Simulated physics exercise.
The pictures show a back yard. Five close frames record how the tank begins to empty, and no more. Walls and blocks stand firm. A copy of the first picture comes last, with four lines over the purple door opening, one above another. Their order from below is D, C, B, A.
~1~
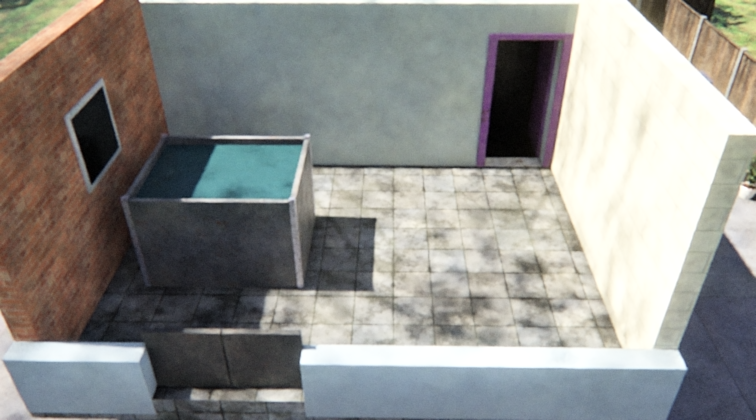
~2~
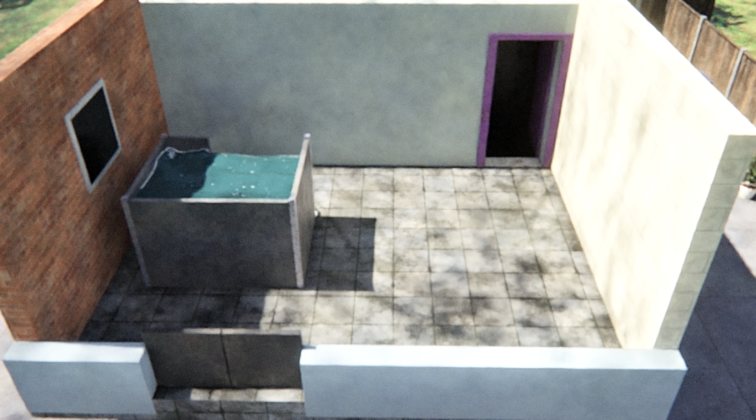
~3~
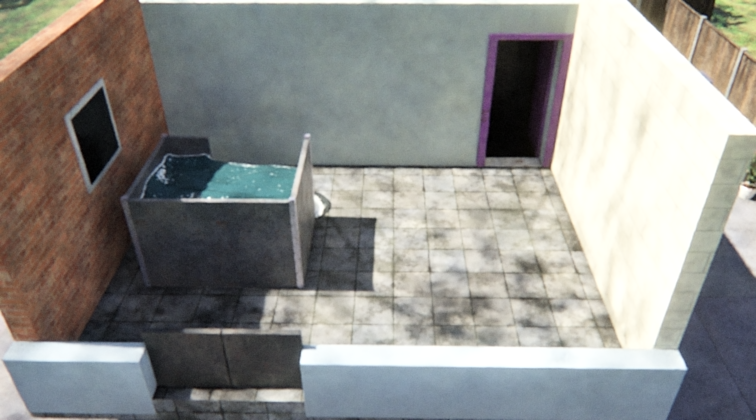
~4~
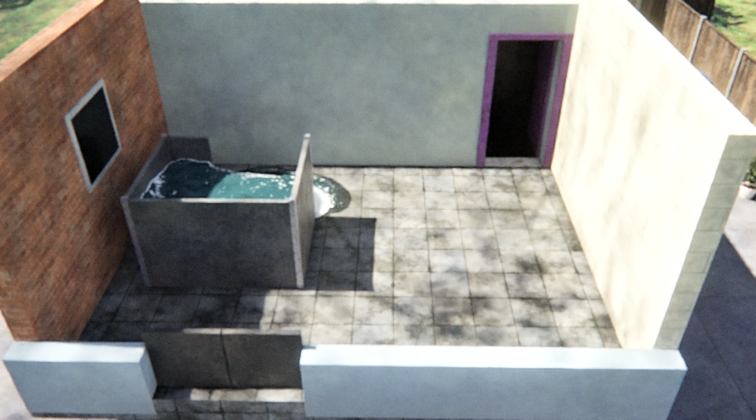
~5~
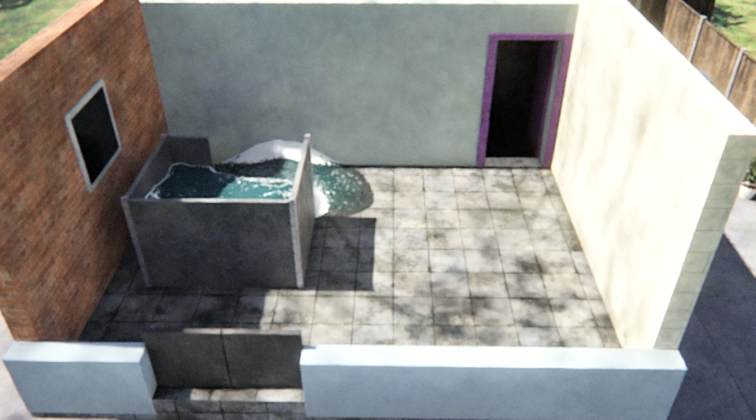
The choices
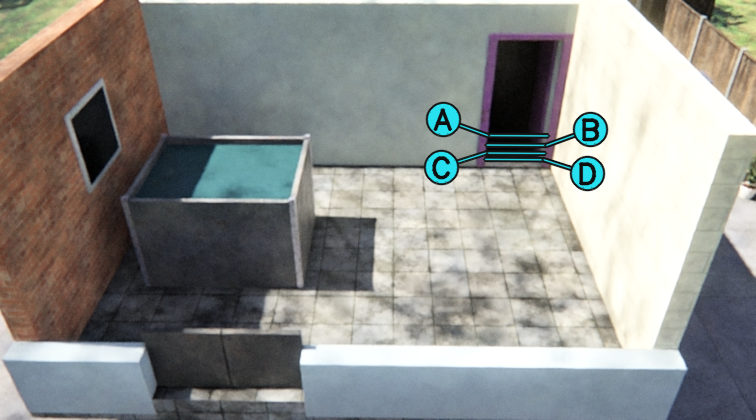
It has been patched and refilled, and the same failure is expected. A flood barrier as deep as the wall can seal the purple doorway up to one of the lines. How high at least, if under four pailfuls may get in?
It is C.
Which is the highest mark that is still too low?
That would be D.
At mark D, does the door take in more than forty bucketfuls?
No, it does not.
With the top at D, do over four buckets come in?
Yes.
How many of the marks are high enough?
Three of the four.
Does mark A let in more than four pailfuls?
No, not at all.
On the marked copy, A at (517, 135); B at (516, 145); C at (515, 153); D at (514, 159); from the bottom up D, C, B, A.
For mark A, nothing gets over.
For mark B, a splash gets over, under a bucket.
For mark C, a bucket or two gets in.
For mark D, about 12 bucketfuls get in.
